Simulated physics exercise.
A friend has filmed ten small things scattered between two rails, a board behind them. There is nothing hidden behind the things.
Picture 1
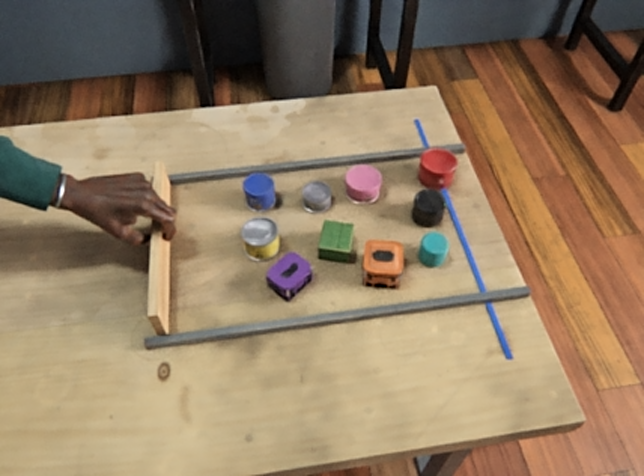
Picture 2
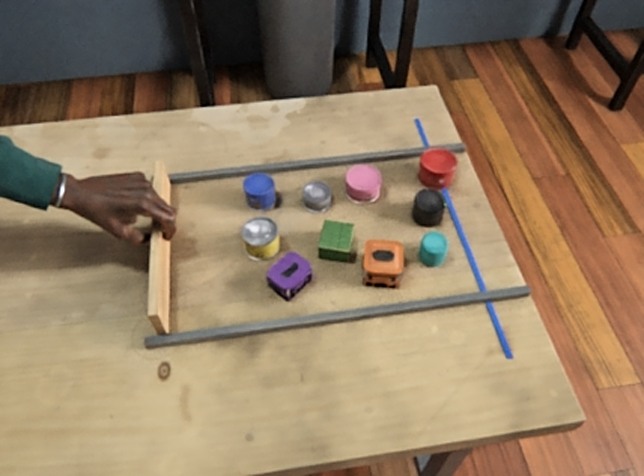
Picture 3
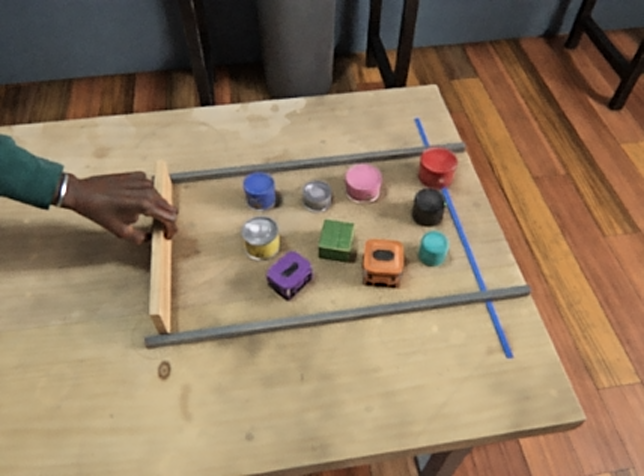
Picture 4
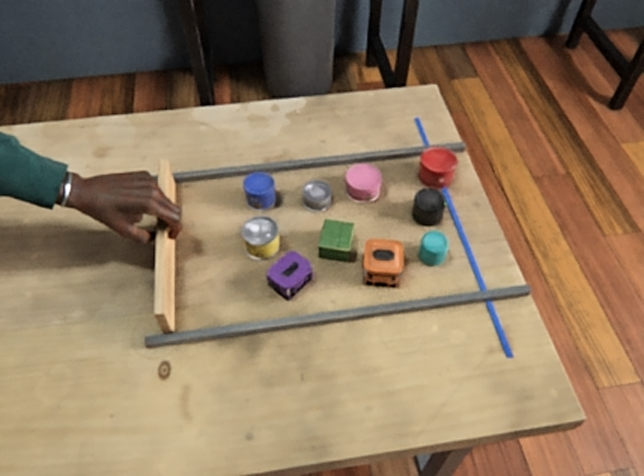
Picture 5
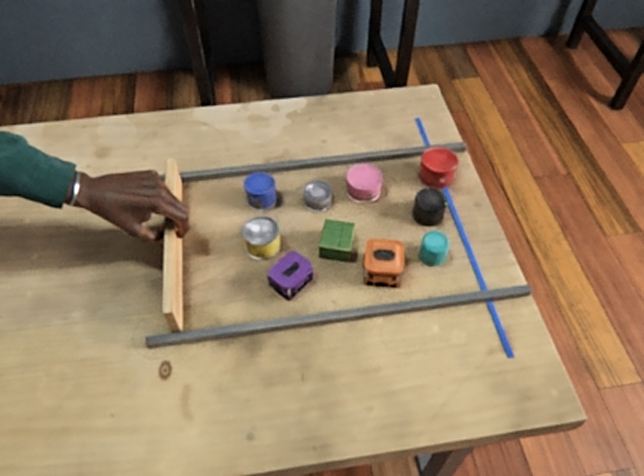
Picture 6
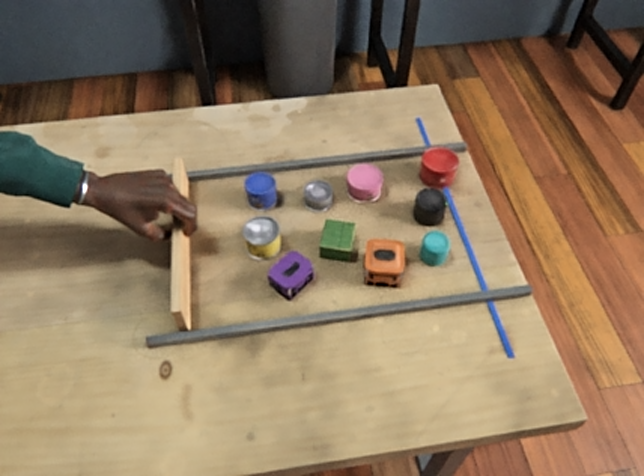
On a pale wooden table above a plank floor, seen from above at an angle, two grey rails flank ten small objects. Blue, grey, pink and red round pieces sit along the back, with black and turquoise ones near a slanting blue tape at right, and yellow, purple, green and orange items nearer. A dark-sleeved hand slides the upright board slightly rightward, while the objects and camera stay essentially still.
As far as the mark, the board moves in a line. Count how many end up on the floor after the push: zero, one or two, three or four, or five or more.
Five or more.
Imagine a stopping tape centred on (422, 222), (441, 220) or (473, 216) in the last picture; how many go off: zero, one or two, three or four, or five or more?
Counts for the three spots in order: One or two; one or two; five or over.
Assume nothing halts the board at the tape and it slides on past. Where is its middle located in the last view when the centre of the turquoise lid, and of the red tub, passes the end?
Roughly (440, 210); for the second one, roughly (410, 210).
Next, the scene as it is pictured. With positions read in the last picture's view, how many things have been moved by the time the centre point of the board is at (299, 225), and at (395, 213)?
The count is 5 at the first point and 10 at the second.
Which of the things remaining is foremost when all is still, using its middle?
That one is the orange case.
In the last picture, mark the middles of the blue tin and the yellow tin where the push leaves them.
Blue tin: About (455, 163); yellow tin: About (475, 207).
Soon after, none off yet; red tub at rest near (439, 168); black lid at rest near (430, 207); turquoise lid at rest near (435, 249).
After that, none off yet; red tub moving near (445, 167); black lid moving near (433, 205); turquoise lid displaced a little near (449, 247).
In the end, the number that fall off is five or more; gone, green block, pink pot, turquoise lid, black lid and red tub.
